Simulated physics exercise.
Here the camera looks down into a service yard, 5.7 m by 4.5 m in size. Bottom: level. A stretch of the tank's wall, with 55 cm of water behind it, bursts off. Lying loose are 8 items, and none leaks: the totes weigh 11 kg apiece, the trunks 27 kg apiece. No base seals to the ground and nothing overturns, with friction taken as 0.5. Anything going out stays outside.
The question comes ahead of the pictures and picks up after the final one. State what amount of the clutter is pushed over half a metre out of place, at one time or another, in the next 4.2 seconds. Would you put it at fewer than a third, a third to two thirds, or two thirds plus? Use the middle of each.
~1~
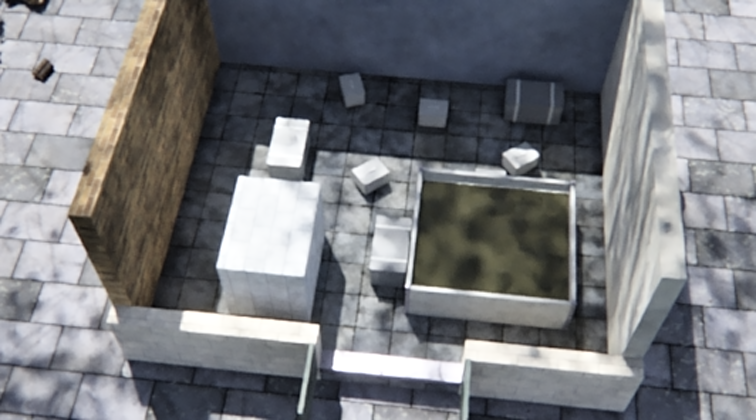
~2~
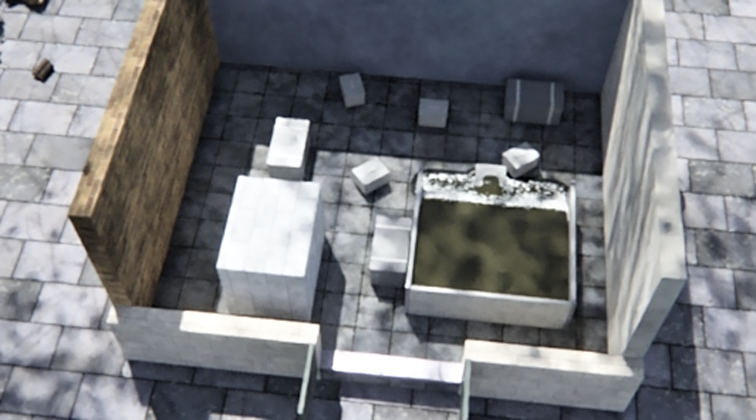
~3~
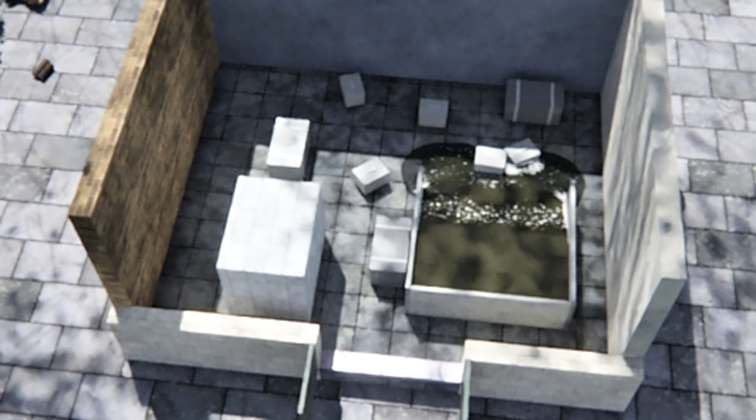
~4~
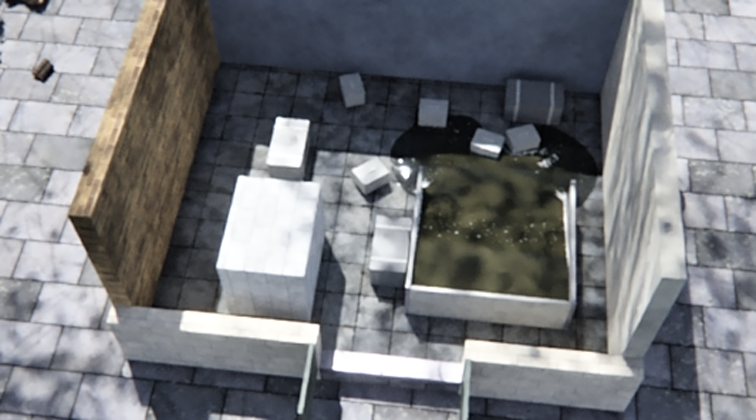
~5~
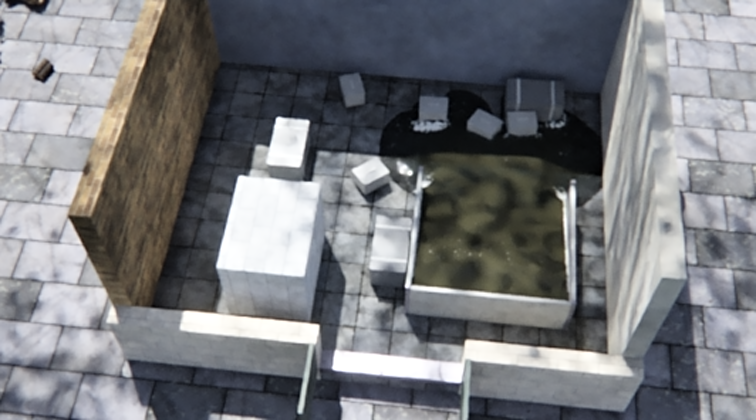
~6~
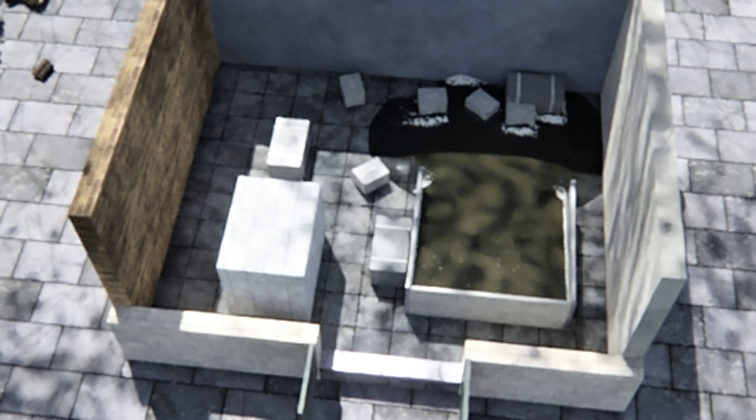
Two thirds minimum.
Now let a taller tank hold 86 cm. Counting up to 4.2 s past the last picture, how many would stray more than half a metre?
Then 7 of them.
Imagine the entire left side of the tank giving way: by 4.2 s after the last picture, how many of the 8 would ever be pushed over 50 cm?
You'd get 4 in that case.
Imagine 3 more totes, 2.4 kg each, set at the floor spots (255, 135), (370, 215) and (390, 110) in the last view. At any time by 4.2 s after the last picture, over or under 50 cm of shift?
Above, below, above.
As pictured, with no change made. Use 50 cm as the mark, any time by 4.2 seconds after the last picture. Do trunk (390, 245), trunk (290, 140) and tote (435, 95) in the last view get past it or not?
The first is inside the limit, the second beyond the limit, and the third beyond the limit.
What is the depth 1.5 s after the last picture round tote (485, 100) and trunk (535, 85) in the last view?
I'd estimate 31 cm for the first and 34 cm for the second.
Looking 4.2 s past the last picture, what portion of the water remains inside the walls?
Somewhere near 100 percent, give or take.
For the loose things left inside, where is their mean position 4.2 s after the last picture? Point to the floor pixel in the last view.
The average lands around (343, 186).
Then, 0.4 s after the last picture 3 of 8 are over 50 cm from their spots; 2 afloat.
Then, 1.5 s after the last picture 4 of 8 are over 50 cm from their spots; 4 afloat.
Then, 2.8 s after the last picture 4 of 8 are over 50 cm from their spots; 4 afloat.
Then, 4.2 s after the last picture 6 of 8 are over 50 cm from their spots, and 6 have been at some point; 2 afloat.
